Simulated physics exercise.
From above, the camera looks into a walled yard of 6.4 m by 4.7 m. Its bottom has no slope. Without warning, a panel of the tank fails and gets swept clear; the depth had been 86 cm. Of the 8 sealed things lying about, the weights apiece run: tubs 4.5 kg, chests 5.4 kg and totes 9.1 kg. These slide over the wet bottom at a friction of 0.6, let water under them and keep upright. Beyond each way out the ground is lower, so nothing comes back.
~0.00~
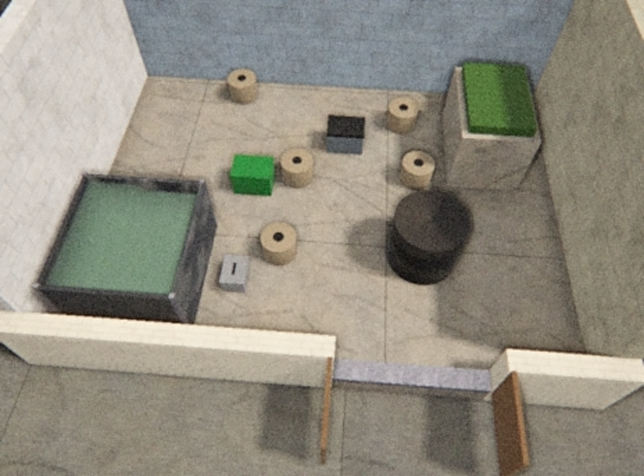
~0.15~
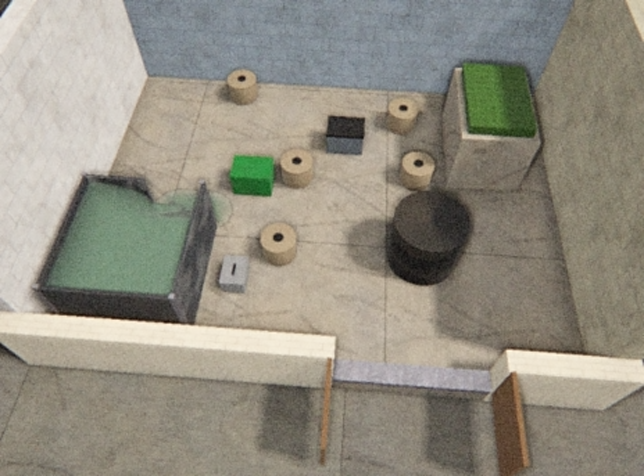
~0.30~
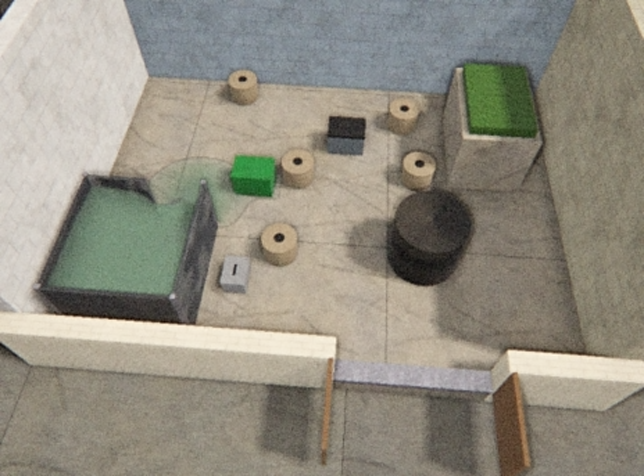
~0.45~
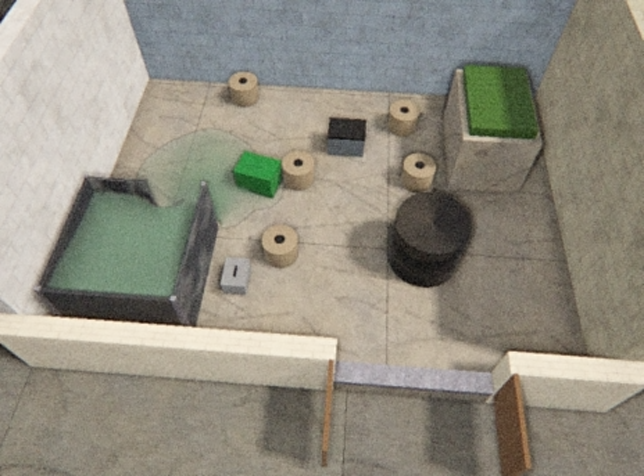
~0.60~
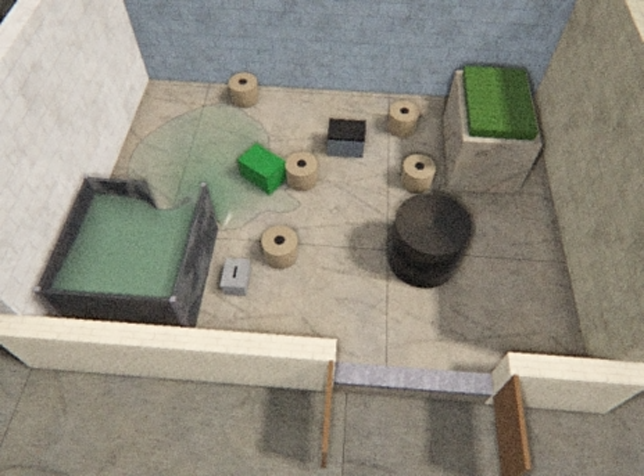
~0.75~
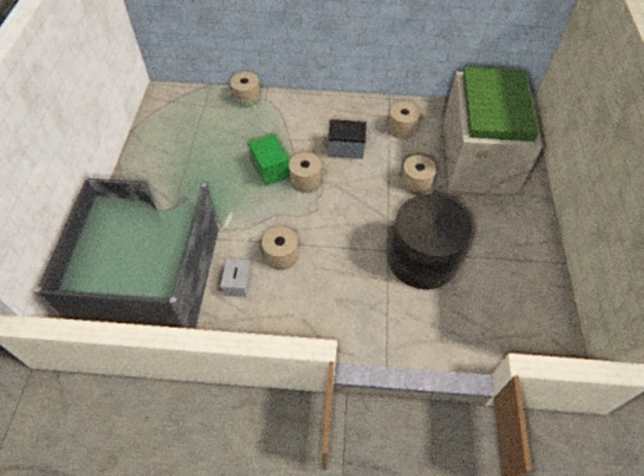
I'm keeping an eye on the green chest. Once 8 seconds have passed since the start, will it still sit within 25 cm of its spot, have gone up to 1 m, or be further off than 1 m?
It will be further off than 1 m.
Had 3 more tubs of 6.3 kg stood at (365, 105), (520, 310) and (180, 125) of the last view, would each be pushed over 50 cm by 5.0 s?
Taking them in order: Far enough, not far enough and far enough.
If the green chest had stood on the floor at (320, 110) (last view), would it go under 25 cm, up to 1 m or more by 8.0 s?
Observed: Object goes well off.
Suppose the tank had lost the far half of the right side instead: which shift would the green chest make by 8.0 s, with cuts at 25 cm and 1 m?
Well, the green chest scoots over a bit then.
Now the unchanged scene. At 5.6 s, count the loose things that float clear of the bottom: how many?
At that time, 6.
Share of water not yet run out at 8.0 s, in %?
Remaining: Approx. 98 per cent.
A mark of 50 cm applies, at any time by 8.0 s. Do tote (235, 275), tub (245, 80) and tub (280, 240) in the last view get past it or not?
In sequence - stayed below the line; crossed the line; stayed below the line.
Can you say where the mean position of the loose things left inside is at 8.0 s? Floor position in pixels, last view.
Averaged position, last view: Near pixel (372, 232).
After 1.6 s the green chest is near (349, 81), 2.2 m from its start, afloat; 0 of 8 are out; 2 afloat.
After 3.6 s the green chest is near (401, 109), 2.4 m from its start, afloat; 0 of 8 are out; 5 afloat.
After 5.6 s the green chest is near (400, 126), 2.2 m from its start, afloat; 0 of 8 are out; 6 afloat.
After 8.0 s the green chest is near (349, 176), 1.3 m from its start, afloat; 0 of 8 are out; 6 afloat.
